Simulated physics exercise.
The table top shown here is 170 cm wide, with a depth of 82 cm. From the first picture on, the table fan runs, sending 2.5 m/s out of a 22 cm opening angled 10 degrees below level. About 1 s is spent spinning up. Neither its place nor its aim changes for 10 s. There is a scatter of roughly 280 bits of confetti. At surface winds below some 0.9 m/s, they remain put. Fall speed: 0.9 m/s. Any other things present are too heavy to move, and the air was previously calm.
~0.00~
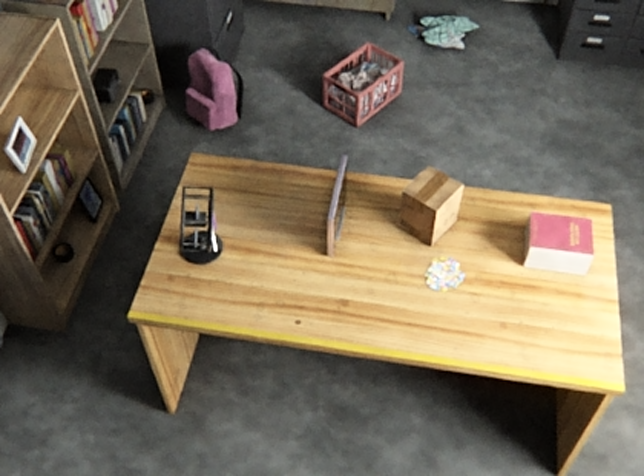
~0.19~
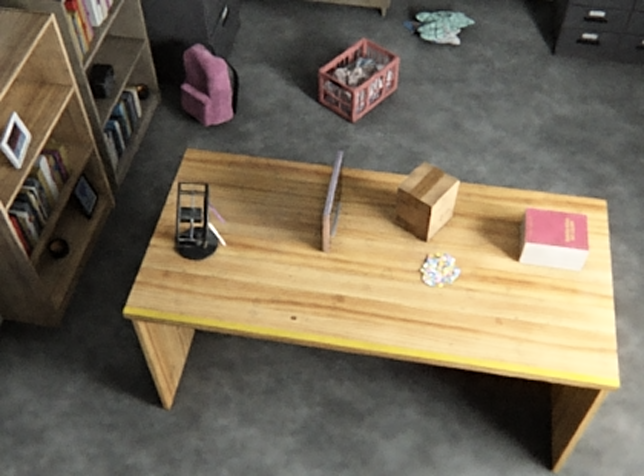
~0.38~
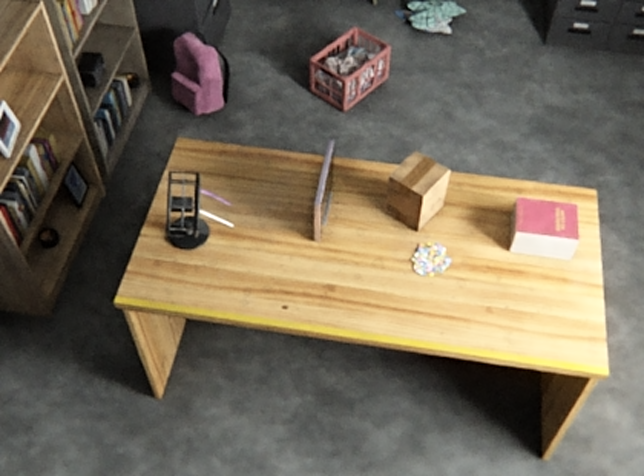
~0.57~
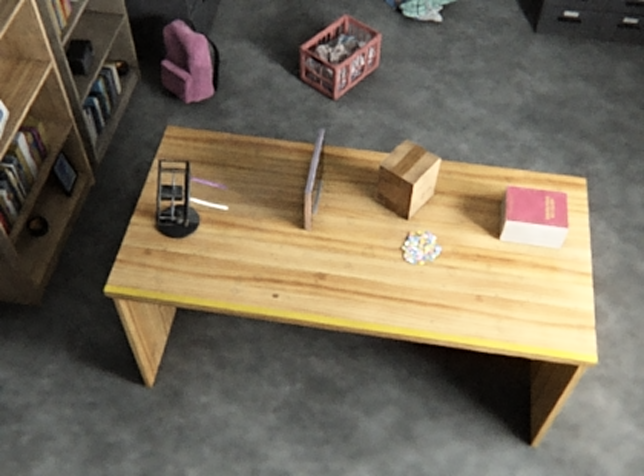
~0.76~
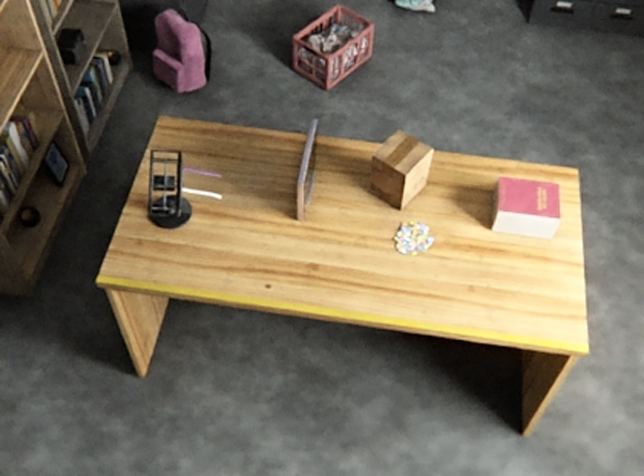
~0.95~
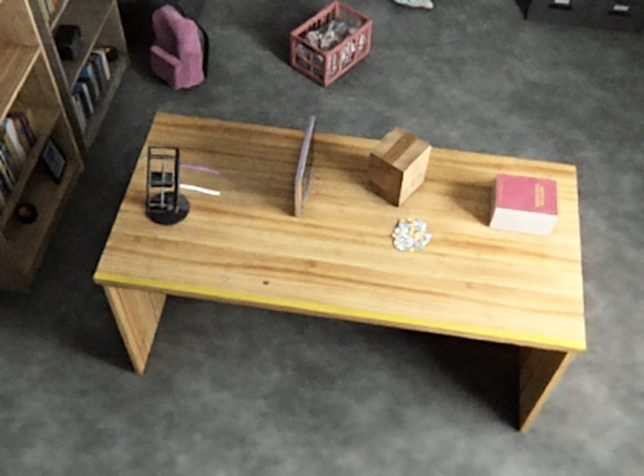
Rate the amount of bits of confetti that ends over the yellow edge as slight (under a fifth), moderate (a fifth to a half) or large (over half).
Slight.
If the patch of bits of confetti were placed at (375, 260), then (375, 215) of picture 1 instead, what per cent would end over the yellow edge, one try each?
3 %, 0 %.
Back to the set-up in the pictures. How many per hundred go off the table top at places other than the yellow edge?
About 50 %.
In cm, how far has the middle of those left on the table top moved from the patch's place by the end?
5 cm.
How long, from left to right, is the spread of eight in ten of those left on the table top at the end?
30 cm, give or take.
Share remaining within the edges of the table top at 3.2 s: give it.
Close to 70 in a hundred are still there.
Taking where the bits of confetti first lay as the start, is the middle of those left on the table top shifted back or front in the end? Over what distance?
Direction: Rearward; distance: About 5 cm.
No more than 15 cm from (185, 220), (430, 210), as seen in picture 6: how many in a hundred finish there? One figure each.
I would say around 0 % and 40 % respectively.
After 2.0 s, 0 % are over the yellow edge; the middle of those still in play is near (420, 235); 4 % have settled or left.
After 3.2 s, 0 % are over the yellow edge; the middle of those still in play is near (420, 230); 19 % have settled or left.
After 5.5 s, 0 % are over the yellow edge; the middle of those still in play is near (419, 225); 53 % have settled or left.
After 10.0 s, at the end, 0 % are over the yellow edge; the middle of those still in play is near (421, 224).
